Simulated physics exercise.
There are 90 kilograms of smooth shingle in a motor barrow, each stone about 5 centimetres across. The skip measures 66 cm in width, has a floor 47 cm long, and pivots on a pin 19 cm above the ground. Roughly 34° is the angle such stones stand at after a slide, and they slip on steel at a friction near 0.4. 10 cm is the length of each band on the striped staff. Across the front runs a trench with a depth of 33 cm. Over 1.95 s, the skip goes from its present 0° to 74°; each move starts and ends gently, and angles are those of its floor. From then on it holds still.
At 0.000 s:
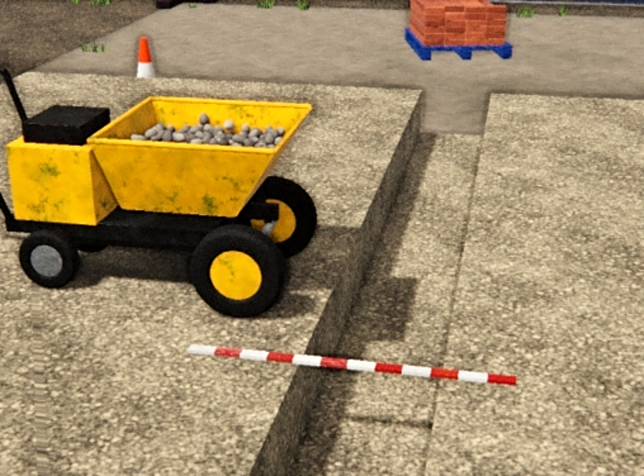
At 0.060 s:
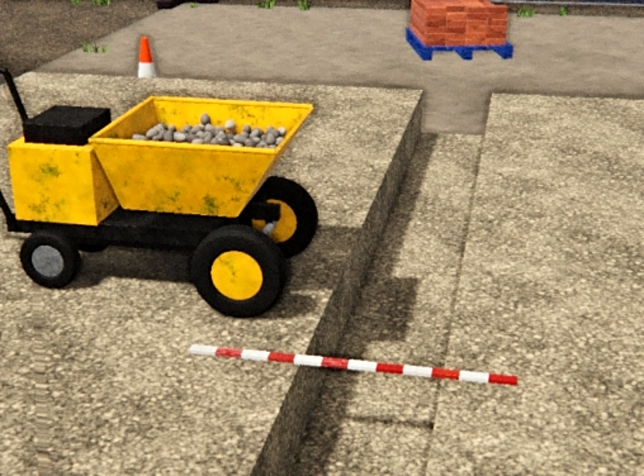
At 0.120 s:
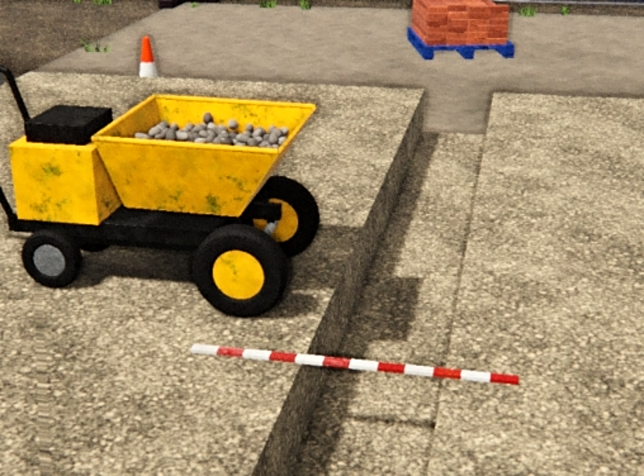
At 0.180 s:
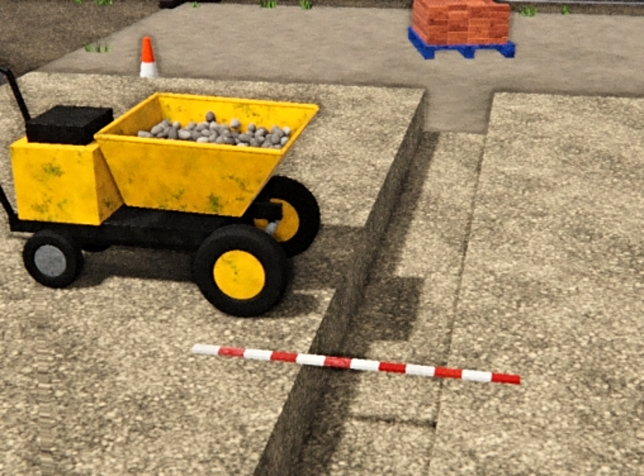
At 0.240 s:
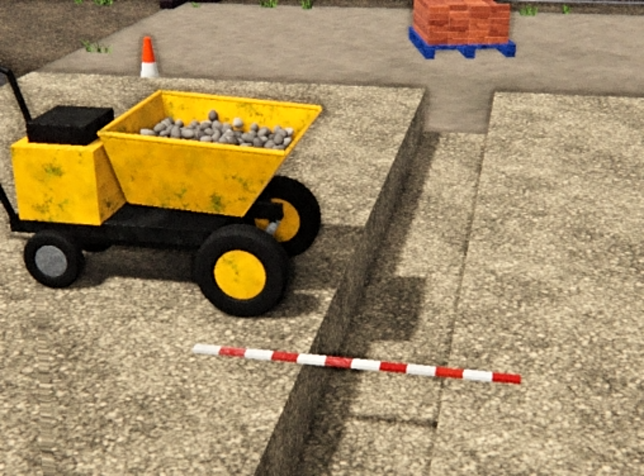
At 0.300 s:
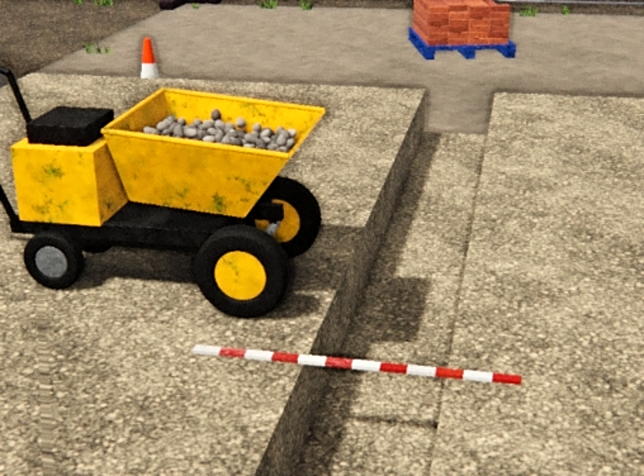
A yellow dumper's skip full of grey stones tilts slightly forward beside a trench.
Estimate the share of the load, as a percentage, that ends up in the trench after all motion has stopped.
Roughly 98 per cent of the load ends up there.
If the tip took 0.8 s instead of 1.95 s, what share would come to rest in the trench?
With that timing, about 85 per cent.
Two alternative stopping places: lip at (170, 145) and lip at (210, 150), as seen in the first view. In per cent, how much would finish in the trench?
The first start gives about 80 per cent, the second about 100.
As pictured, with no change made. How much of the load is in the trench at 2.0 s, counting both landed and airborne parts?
About 55%.
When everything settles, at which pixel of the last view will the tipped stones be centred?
(418, 354).
After 1.5 s the floor is at 62°; 99 % in the skip, 1 % in the trench; the foremost stones are at (396, 244).
After 2.0 s the floor is at 74°; 43 % in the skip, 55 % in the trench, 2 % past the trench; the foremost stones are at (521, 304).
After 2.4 s the floor is at 74°; 19 % in the skip, 79 % in the trench, 2 % past the trench; the foremost stones are at (558, 312).
After 4.3 s the floor is at 74°; 0 % in the skip, 98 % in the trench, 2 % past the trench; the foremost stones are at (560, 312).
